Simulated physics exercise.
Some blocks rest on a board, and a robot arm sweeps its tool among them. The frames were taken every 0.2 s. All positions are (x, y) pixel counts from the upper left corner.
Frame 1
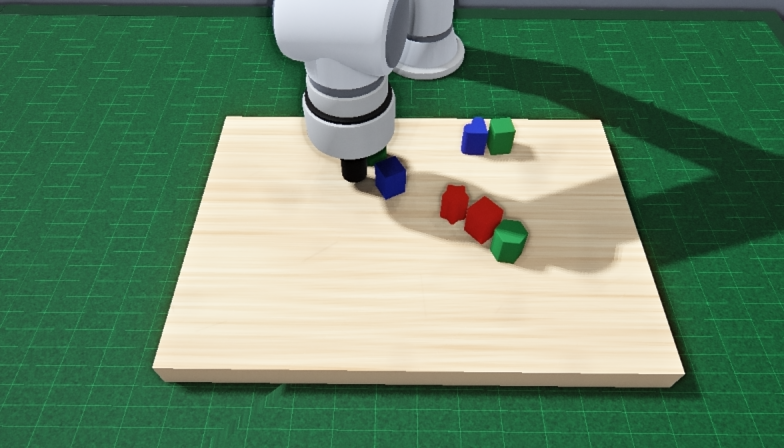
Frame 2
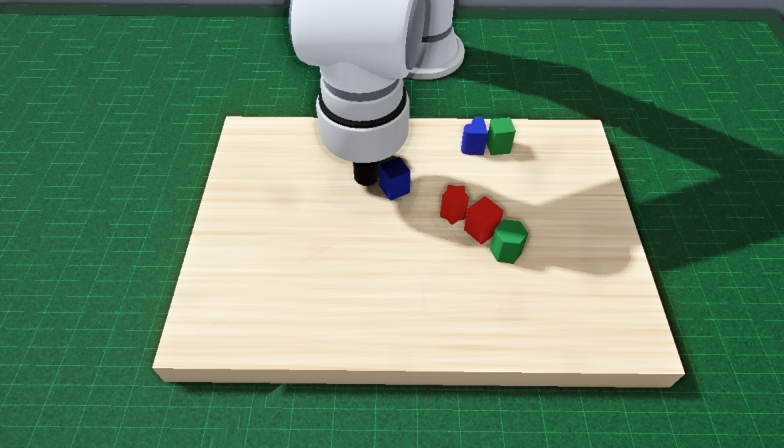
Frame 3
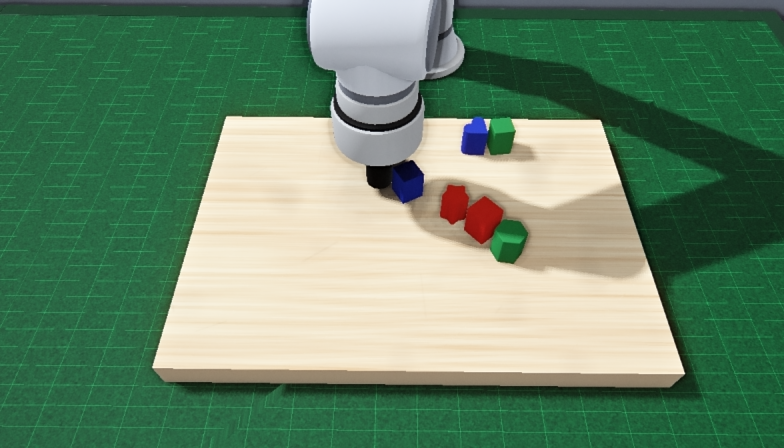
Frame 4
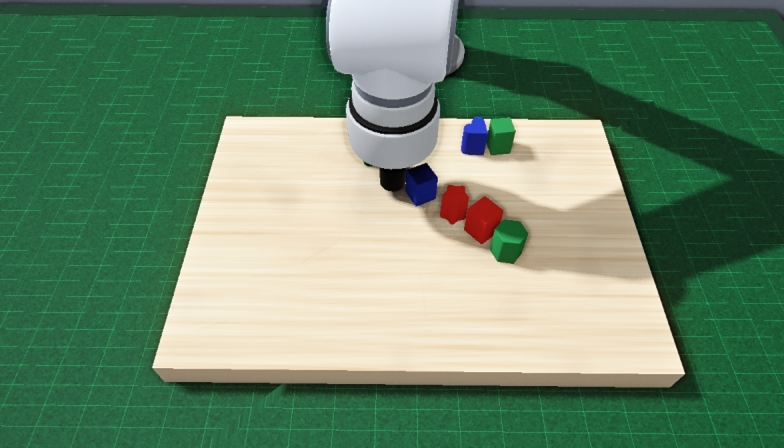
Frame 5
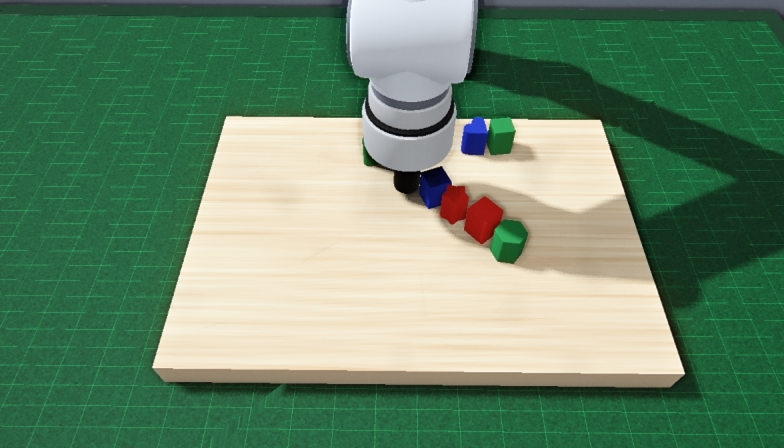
A white robot arm with a black-tipped tool pushes a dark blue block rightward and slightly toward the viewer across a pale wooden board on a green grid-lined surface, seen from above at a fixed angle. Two red blocks and a green one sit right of centre, with another blue and green pair behind. The pushed block closes the short gap to the nearest red piece, while a green block shows behind the arm.
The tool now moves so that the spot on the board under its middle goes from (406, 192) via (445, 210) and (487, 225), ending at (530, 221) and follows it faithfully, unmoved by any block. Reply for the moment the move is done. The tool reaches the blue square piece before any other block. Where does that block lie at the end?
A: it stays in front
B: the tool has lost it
It's B.
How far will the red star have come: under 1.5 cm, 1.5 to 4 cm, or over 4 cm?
Offset: Above 4 cm.
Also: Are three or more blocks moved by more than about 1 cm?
Yes, it checks out.
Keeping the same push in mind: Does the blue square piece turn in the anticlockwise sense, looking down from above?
Final answer: Yes.
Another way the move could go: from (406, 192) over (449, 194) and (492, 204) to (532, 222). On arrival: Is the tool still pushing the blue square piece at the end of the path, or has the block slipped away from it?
Still leading.
On the path given first. One third of the way, tool (447, 202); blue square piece (465, 174), turned 15° anticlockwise; red star (469, 200), turned 15° clockwise; red square piece (493, 213).
Two thirds of the way, tool (489, 218); blue square piece (468, 174), turned 35° anticlockwise; red star (515, 214); red square piece (535, 232), turned 30° clockwise; green hexagon (541, 256), turned 40° clockwise.
At the end, tool (533, 214); blue square piece (468, 174), turned 35° anticlockwise; red star (557, 215), turned 25° clockwise; red square piece (561, 239), turned 85° clockwise; green hexagon (546, 260), turned 60° clockwise.
